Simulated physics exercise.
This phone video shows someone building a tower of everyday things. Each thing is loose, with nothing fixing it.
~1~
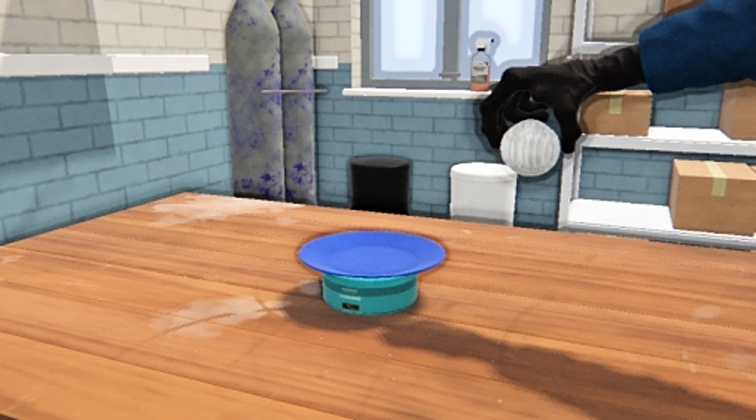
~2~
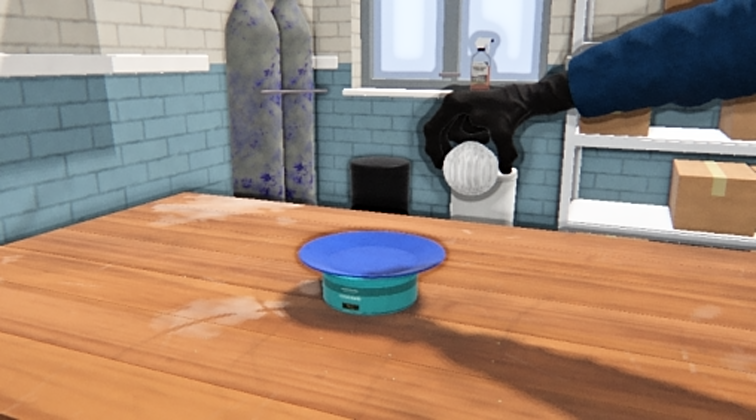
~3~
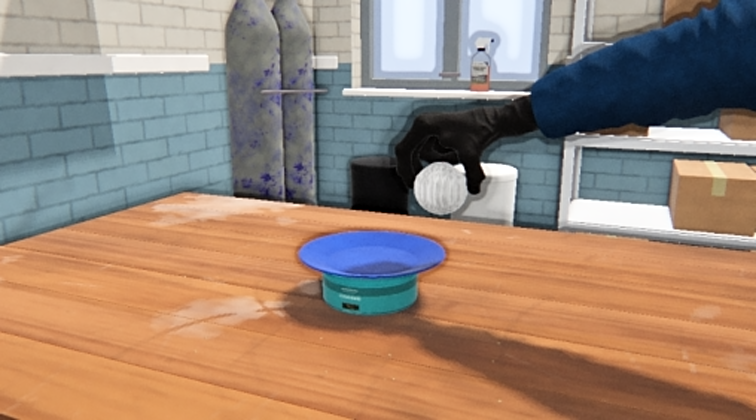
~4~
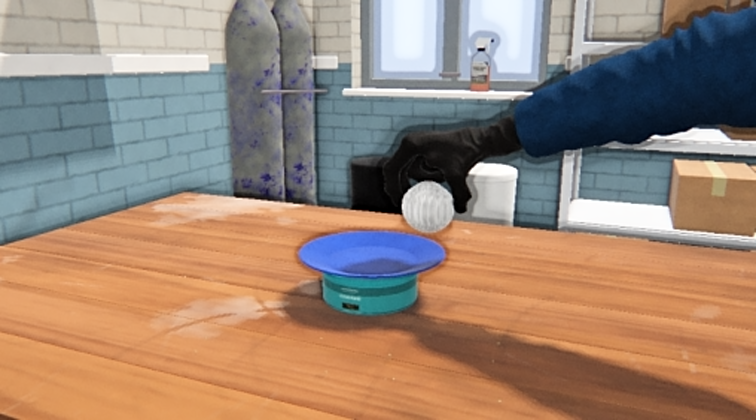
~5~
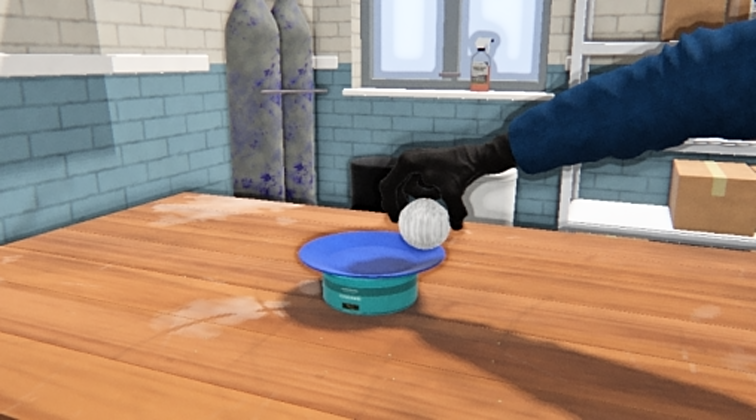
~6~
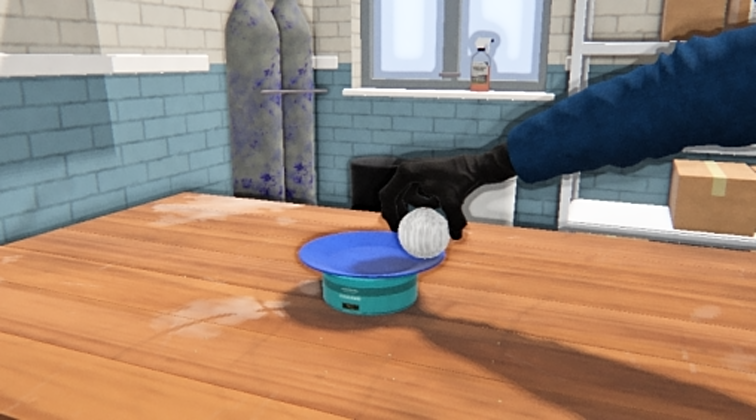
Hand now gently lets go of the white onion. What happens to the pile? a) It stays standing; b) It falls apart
(a) It stays standing.
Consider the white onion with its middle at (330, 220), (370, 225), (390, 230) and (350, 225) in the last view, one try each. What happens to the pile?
Well, the first time it stays intact, the second time it stays intact, the third time it stays intact, and the fourth time it stays intact.
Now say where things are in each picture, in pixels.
In the first picture, coming down; white onion (530, 148); blue plate (372, 257).
In the second picture, coming down; white onion (471, 169); blue plate (372, 257).
In the third picture, coming down; white onion (441, 188); blue plate (372, 257).
In the fourth picture, coming down; white onion (429, 207); blue plate (372, 257).
In the fifth picture, coming down; white onion (425, 223); blue plate (372, 257).
In the sixth picture, in place under the hand; white onion (424, 233); blue plate (372, 257).
Then, 0.20 s on from there, no change.
Then, 0.50 s on from there, white onion resting near (424, 234).
In the end, all 3 unmoved. At the end, from the last picture's camera, white onion near (424, 234). The pile keeps its balance.
